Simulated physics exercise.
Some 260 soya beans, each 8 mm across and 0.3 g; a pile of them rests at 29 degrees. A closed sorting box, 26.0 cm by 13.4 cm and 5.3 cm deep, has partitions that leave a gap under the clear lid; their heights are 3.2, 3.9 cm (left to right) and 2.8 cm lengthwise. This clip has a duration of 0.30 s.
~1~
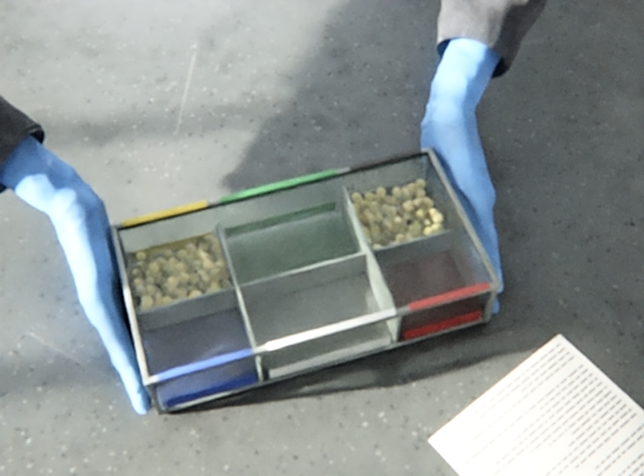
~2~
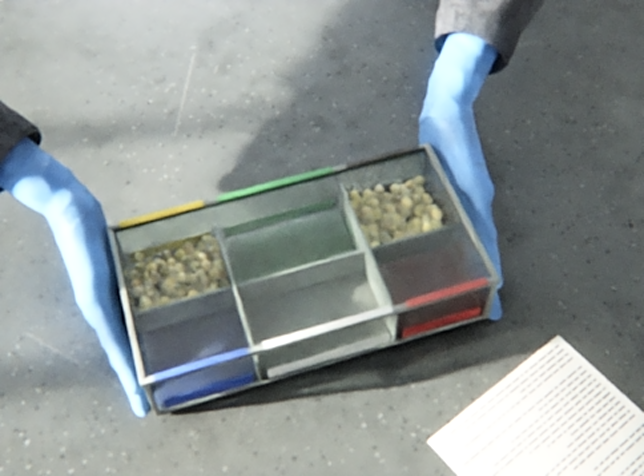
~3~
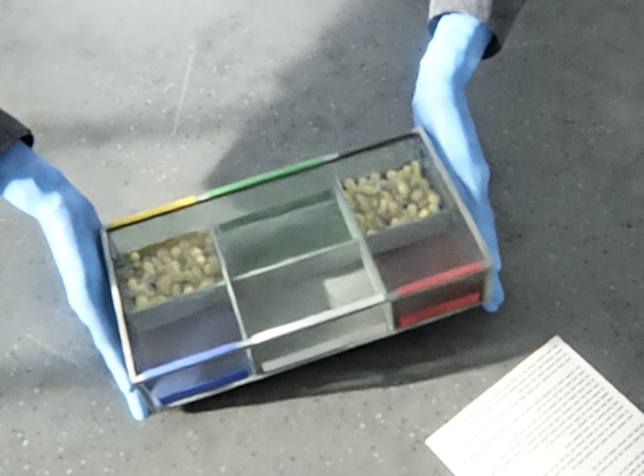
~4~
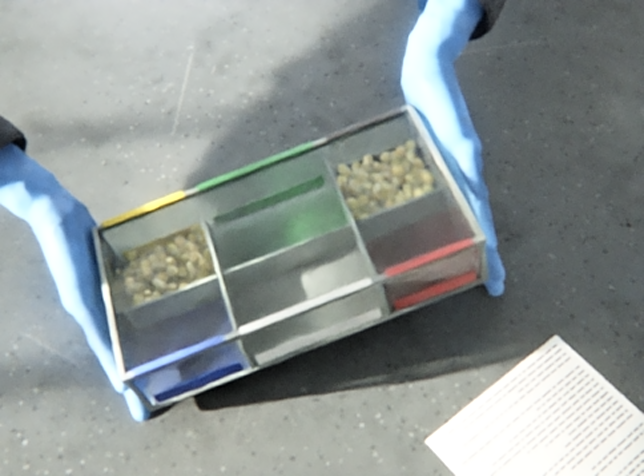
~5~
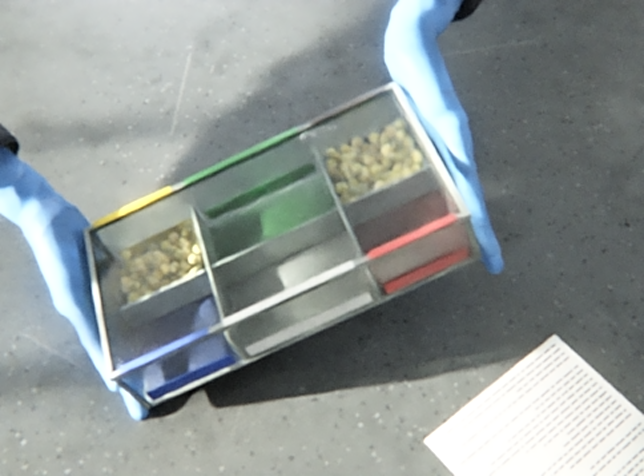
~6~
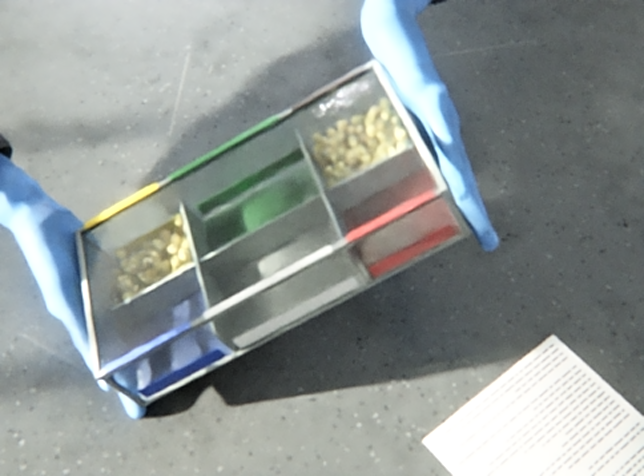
Blue-gloved hands tilting a clear-lidded sorting box of beans, raising its right side steadily above a speckled grey surface.
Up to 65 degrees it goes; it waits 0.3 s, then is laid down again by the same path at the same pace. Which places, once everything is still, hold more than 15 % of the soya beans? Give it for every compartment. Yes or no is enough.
Red compartment, no; blue compartment, no; green compartment, no; yellow compartment, yes; white compartment, no; black compartment, yes.
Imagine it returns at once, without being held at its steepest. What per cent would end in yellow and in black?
Then: Yellow 45; black 55.
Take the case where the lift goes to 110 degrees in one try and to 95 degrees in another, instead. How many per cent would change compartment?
Around 20 and 15 in a hundred, respectively.
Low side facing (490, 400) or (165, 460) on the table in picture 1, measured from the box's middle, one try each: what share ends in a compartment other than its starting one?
First try: About 20 percent; second try: About 20 percent.
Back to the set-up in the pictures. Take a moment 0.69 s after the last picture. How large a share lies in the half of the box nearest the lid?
Estimate: Near 20 per cent.
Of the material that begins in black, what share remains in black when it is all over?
I'd estimate about 90 %.
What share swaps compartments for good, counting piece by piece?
Roughly 5 %.
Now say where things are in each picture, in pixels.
In the first picture, box tilt 0 degrees, front corners at (149, 379) and (495, 283); yellow 45 %, black 55 %.
In the second picture, box tilt 2 degrees, front corners at (146, 380) and (493, 279).
In the third picture, box tilt 6 degrees, front corners at (137, 378) and (488, 262), lowest corner left back.
In the fourth picture, box tilt 12 degrees, front corners at (126, 376) and (479, 239), lowest corner left back.
In the fifth picture, box tilt 18 degrees, front corners at (114, 374) and (463, 214), lowest corner left back.
In the sixth picture, box tilt 24 degrees, front corners at (101, 373) and (442, 189), lowest corner left back; yellow 45 %, black 55 %.
Then, 0.69 s after the last picture, tilt 65 degrees; green 5 %, yellow 45 %, black 50 %.
Then, 1.15 s after the last picture, tilt 33 degrees; green 5 %, yellow 45 %, black 50 %.
Then, 1.69 s after the last picture, tilt 0 degrees; green 5 %, yellow 45 %, black 50 %.
In the end, red 0 %, blue 0 %, green 5 %, yellow 45 %, white 0 %, black 50 %.
